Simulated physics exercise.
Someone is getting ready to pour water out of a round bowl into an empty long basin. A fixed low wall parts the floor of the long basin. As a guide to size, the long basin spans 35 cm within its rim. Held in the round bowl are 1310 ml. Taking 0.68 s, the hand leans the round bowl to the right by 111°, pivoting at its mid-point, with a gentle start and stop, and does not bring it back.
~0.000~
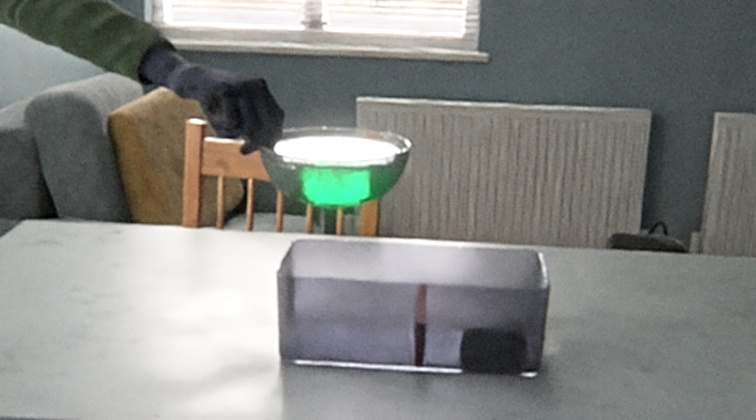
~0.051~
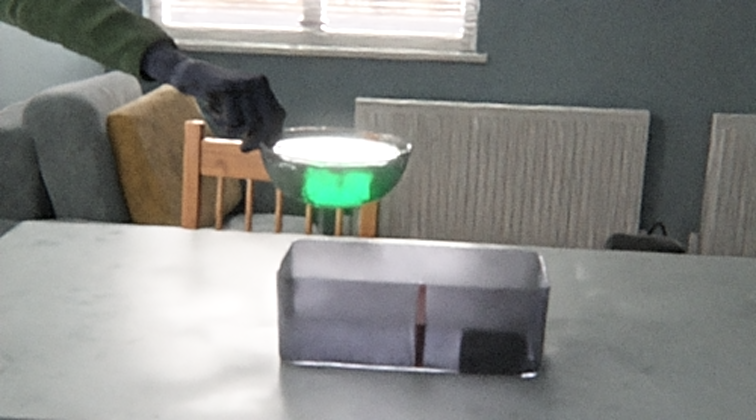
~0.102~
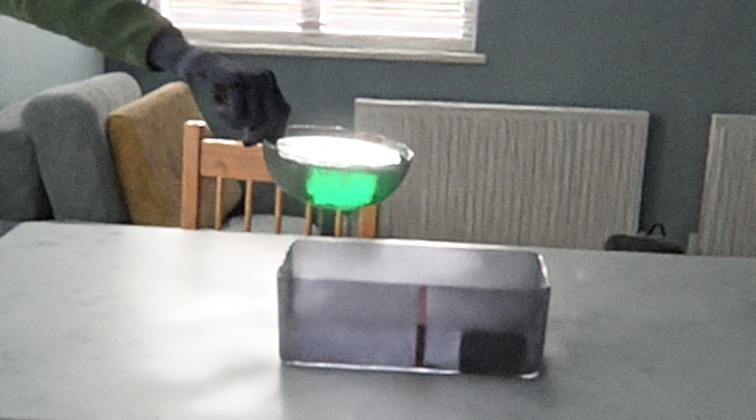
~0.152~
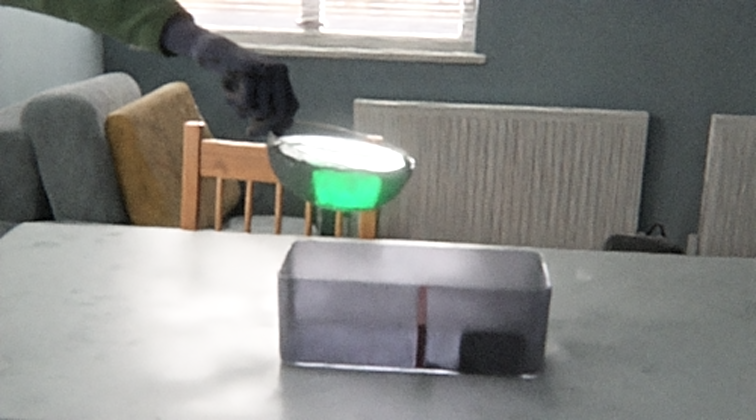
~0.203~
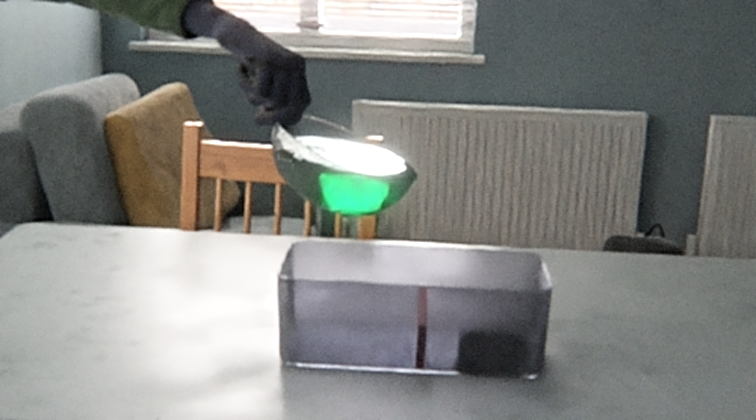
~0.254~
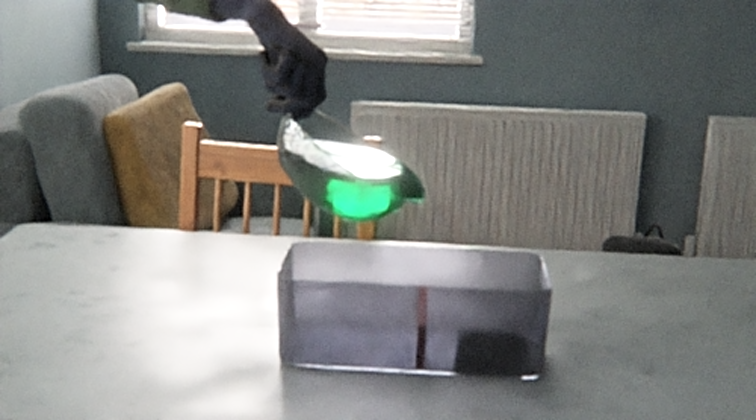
In the video, a gloved hand holds a clear round bowl of bright green liquid above a long, divided basin on a table, then leans the bowl gradually to the right, its right edge dipping lower as the hand rises.
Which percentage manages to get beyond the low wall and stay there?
Beyond the low wall, roughly 50 per cent stays.
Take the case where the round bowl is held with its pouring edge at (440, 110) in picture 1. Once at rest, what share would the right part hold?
Then I'd expect something near 60 per cent.
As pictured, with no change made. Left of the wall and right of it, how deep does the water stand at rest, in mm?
The left side settles near 18 mm and the right side near 28 mm.
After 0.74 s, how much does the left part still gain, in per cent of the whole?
About 7 percent, give or take.
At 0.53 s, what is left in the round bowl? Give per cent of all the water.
5 %.
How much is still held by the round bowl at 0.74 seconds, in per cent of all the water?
Close to 0 percent of the total.
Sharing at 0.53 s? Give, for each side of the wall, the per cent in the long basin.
About 18 left, about 56 right.
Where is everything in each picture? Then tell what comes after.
Tilt 0°; pouring edge (409, 148); surface from (265, 148) to (407, 155); the long basin's rim runs from (284, 257) to (545, 271); the wall's top is at (422, 304), in the first frame.
Tilt 2°; pouring edge (410, 151); surface from (265, 148) to (407, 157), in the second frame.
Tilt 6°; pouring edge (412, 157); surface from (267, 146) to (409, 160), in the third frame.
Tilt 13°; pouring edge (414, 167); surface from (271, 143) to (411, 164), in the fourth frame.
Tilt 23°; pouring edge (414, 180); surface from (276, 142) to (412, 174); 2 per cent is over the edge, in the fifth frame.
Tilt 34°; pouring edge (410, 195); surface from (282, 146) to (395, 176); 10 per cent is over the edge, in the sixth frame.
By 0.53 s the tilt is 99° and 5 per cent is still to pour, 18 is left of the wall and 56 right of it.
By 0.74 s the tilt is 111° and 0 per cent is still to pour, 33 is left of the wall and 42 right of it.
By 0.95 s the tilt is 111° and 0 per cent is still to pour, 38 is left of the wall and 52 right of it.
By 1.18 s the tilt is 111° and 0 per cent is still to pour, 40 is left of the wall and 50 right of it.
At rest 40 per cent lies left of the wall, 50 right of it and 10 outside.
